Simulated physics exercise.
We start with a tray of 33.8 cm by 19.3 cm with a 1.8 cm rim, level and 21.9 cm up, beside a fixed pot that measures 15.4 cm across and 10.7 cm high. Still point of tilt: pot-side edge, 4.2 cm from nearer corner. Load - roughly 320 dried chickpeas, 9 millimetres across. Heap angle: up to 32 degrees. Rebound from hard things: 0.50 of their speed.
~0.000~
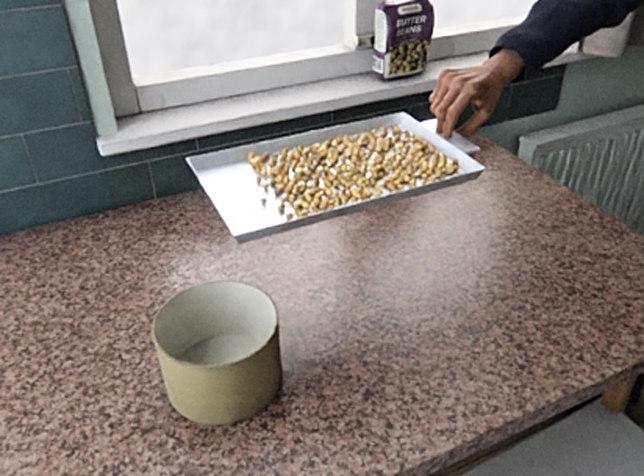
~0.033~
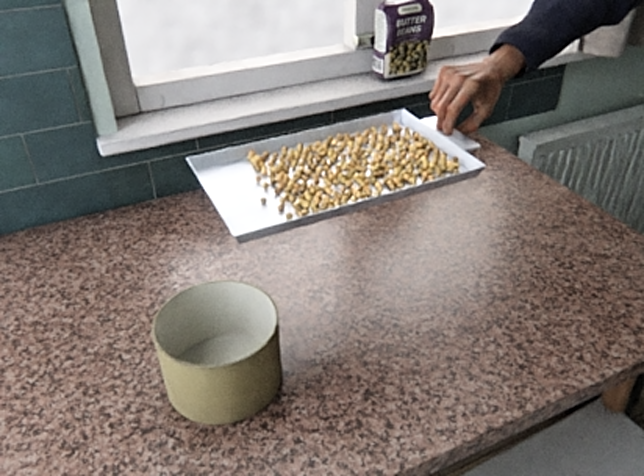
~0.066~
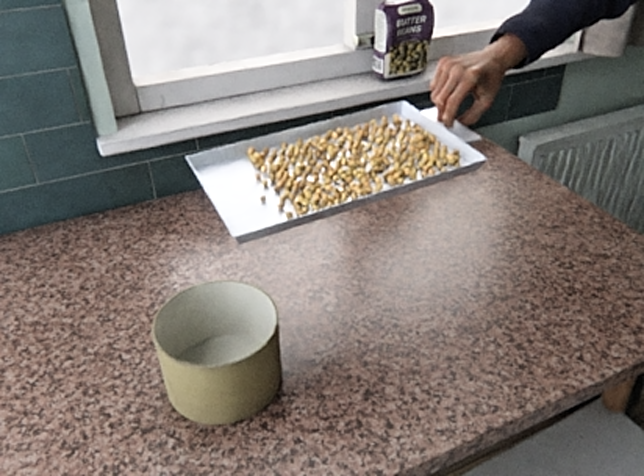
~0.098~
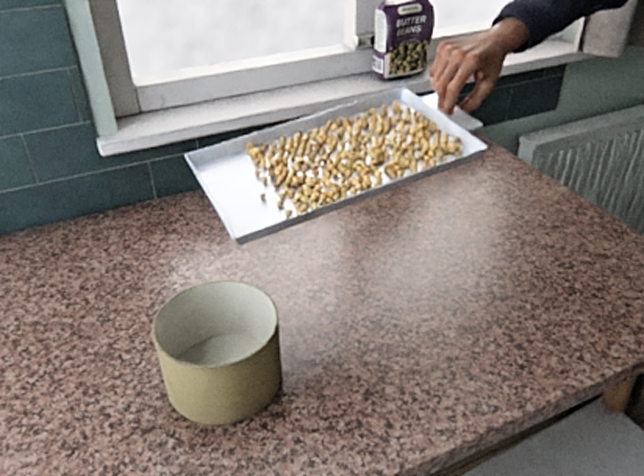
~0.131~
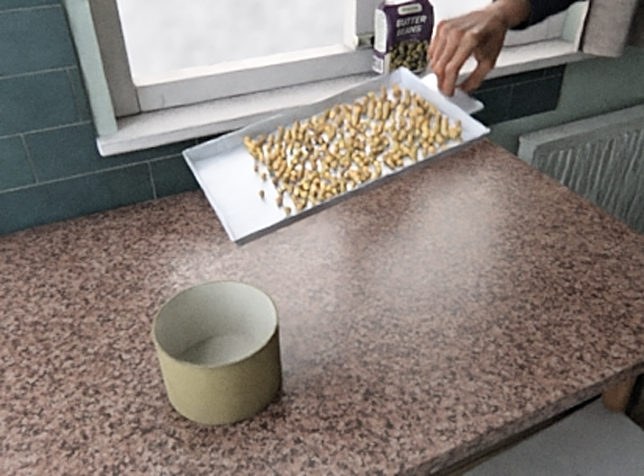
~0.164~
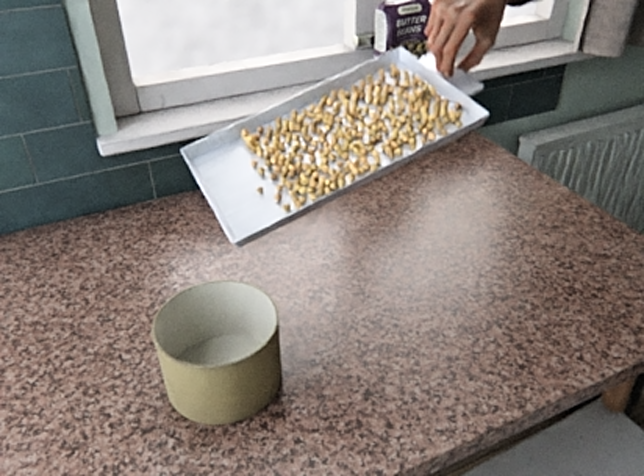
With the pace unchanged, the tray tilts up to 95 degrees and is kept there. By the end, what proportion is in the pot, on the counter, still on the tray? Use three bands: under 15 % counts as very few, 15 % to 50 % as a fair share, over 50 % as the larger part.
Pot: The larger part; counter: A fair share; tray: Very few.
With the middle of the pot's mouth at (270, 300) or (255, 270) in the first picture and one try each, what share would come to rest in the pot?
The shares would be near 5 and 0 per cent respectively.
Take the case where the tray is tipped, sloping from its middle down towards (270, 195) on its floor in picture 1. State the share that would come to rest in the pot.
Roughly 40 per cent.
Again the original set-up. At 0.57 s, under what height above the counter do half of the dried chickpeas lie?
Roughly 24 cm.
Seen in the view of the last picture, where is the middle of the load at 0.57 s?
I reckon close to (227, 228).
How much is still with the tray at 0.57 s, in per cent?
About 85%.
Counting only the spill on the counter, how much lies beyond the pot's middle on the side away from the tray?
That comes to roughly 100 percent.
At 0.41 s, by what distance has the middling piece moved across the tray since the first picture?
Some 4 cm.
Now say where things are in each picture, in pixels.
Tray tilt 0 degrees, front corners at (238, 231) and (478, 167); middle of the pieces at (353, 168); pot at (216, 320), in the first picture.
Tray tilt 1 degrees, front corners at (238, 231) and (479, 165); middle of the pieces at (353, 166), in the second picture.
Tray tilt 3 degrees, front corners at (238, 232) and (480, 158); middle of the pieces at (353, 161), in the third picture.
Tray tilt 6 degrees, front corners at (237, 233) and (481, 146), lowest corner left front; middle of the pieces at (353, 154), in the fourth picture.
Tray tilt 11 degrees, front corners at (236, 235) and (482, 130), lowest corner left front; middle of the pieces at (351, 143), in the fifth picture.
Tray tilt 17 degrees, front corners at (236, 237) and (482, 113), lowest corner left front; middle of the pieces at (349, 132); pot at (216, 320). Its pace works out near 160 degrees a second, in the sixth picture.
After 0.41 s, tilt 57 degrees; the tray holds 100 %, the pot 0 %.
After 0.57 s, tilt 82 degrees; the tray holds 85 %, the pot 0 %.
Then, at 0.86 s, tilt 95 degrees; the tray holds 0 %, the pot 75 %.
By 1.6 s all is still; pot 75 %, counter 25 %, tray 0 %.
